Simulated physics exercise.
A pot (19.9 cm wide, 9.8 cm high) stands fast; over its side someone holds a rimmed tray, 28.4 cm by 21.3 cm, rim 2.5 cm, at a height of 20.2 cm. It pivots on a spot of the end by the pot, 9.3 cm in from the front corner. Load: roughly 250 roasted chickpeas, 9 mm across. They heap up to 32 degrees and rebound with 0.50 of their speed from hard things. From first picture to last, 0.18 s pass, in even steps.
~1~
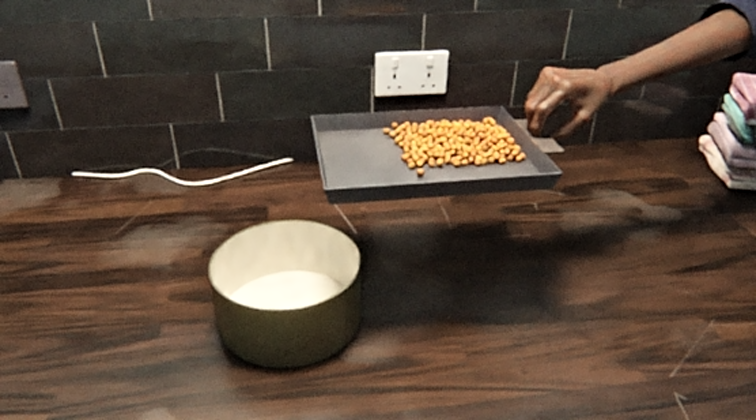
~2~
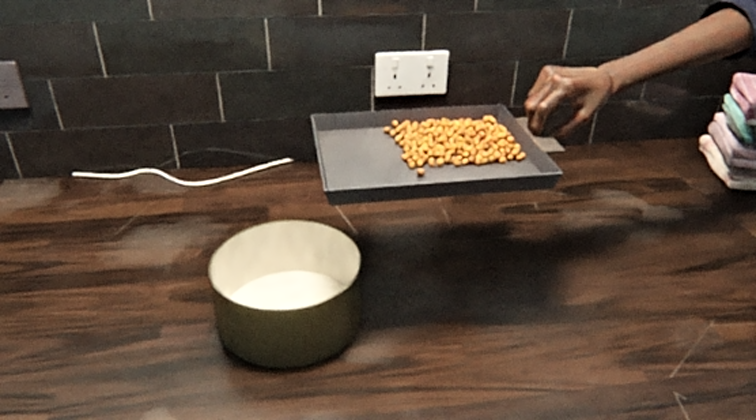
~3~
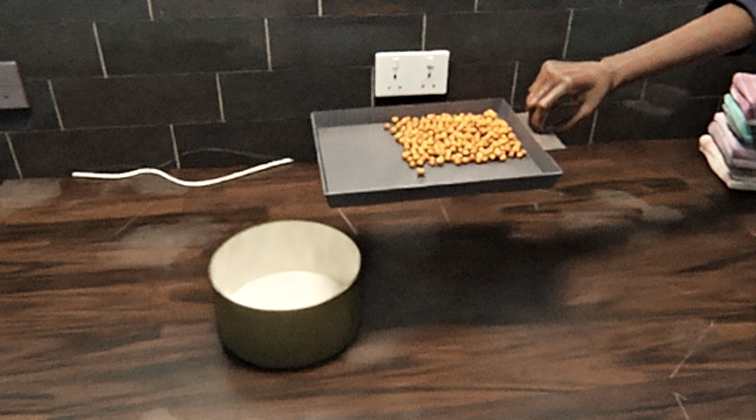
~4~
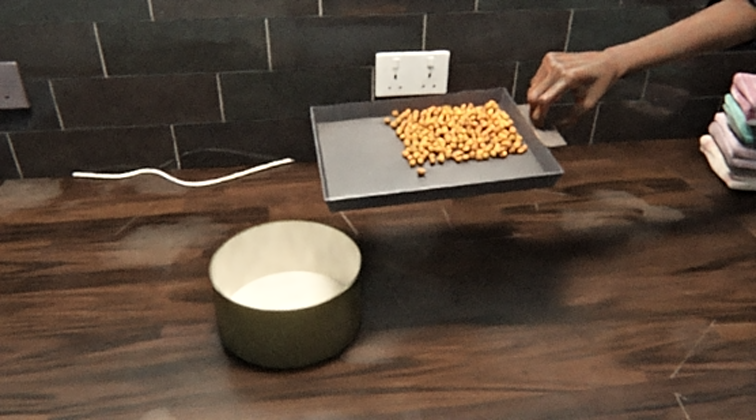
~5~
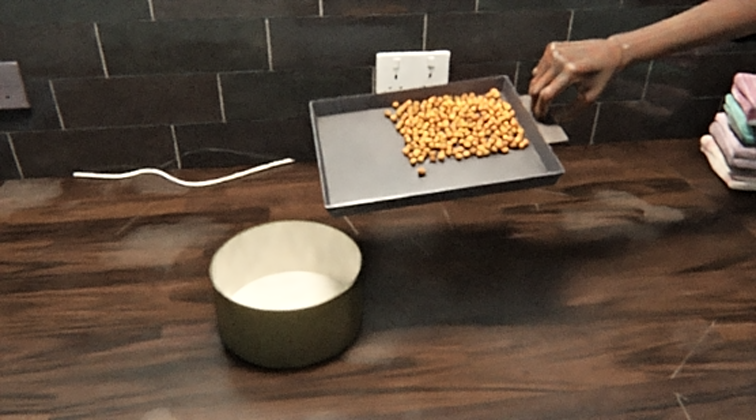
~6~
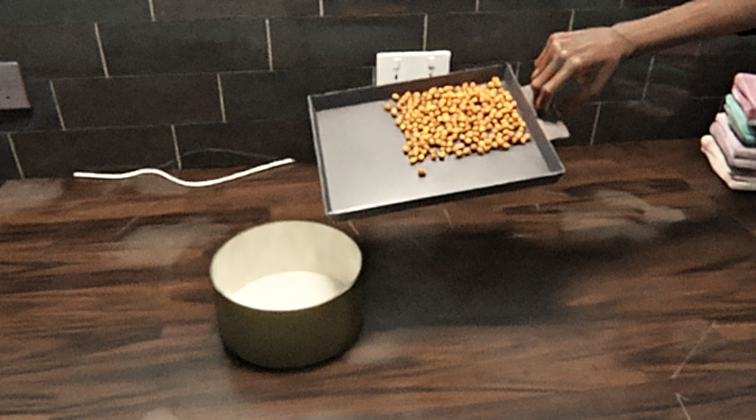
Roasted chickpeas resting on a dark rimmed tray as a hand gradually tilts it, left front corner lowest, above a green pot.
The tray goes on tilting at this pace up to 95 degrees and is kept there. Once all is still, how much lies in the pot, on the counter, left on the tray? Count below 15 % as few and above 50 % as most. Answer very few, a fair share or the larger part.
In the pot: A fair share; on the counter: The larger part; left on the tray: Very few.
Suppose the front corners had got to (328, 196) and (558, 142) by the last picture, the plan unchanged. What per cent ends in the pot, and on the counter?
Pot 100, counter 0.
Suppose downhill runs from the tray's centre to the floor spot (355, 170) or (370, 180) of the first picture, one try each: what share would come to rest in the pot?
Some 80 and 100 per cent.
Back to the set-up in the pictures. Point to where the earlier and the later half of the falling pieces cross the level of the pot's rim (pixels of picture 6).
First near (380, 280), later near (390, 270).
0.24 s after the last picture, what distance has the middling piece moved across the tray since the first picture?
Roughly 6 cm.
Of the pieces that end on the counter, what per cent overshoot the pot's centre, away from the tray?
Some 10 per cent.
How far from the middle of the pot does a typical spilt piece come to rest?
Some 16 cm.
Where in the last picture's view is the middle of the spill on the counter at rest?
Near (388, 355).
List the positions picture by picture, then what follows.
In the first picture, tray tilt 0 degrees, front corners at (329, 186) and (556, 171); middle of the pieces at (457, 143); pot at (286, 260).
In the second picture, tray tilt 1 degrees, front corners at (330, 187) and (556, 171); middle of the pieces at (457, 142).
In the third picture, tray tilt 3 degrees, front corners at (330, 191) and (557, 170), lowest corner left front; middle of the pieces at (458, 139).
In the fourth picture, tray tilt 8 degrees, front corners at (330, 196) and (557, 170), lowest corner left front; middle of the pieces at (459, 133).
In the fifth picture, tray tilt 13 degrees, front corners at (330, 203) and (558, 169), lowest corner left front; middle of the pieces at (460, 127).
In the sixth picture, tray tilt 19 degrees, front corners at (331, 209) and (559, 169), lowest corner left front; middle of the pieces at (460, 120); pot at (288, 260).
Then, 0.24 s after the last picture, tilt 57 degrees; the tray holds 100 %, the pot 0 %.
Then, 0.41 s after the last picture, tilt 84 degrees; the tray holds 80 %, the pot 5 %.
Then, 0.69 s after the last picture, tilt 95 degrees; the tray holds 5 %, the pot 25 %.
In the end, pot 30 %, counter 70 %, tray 0 %.
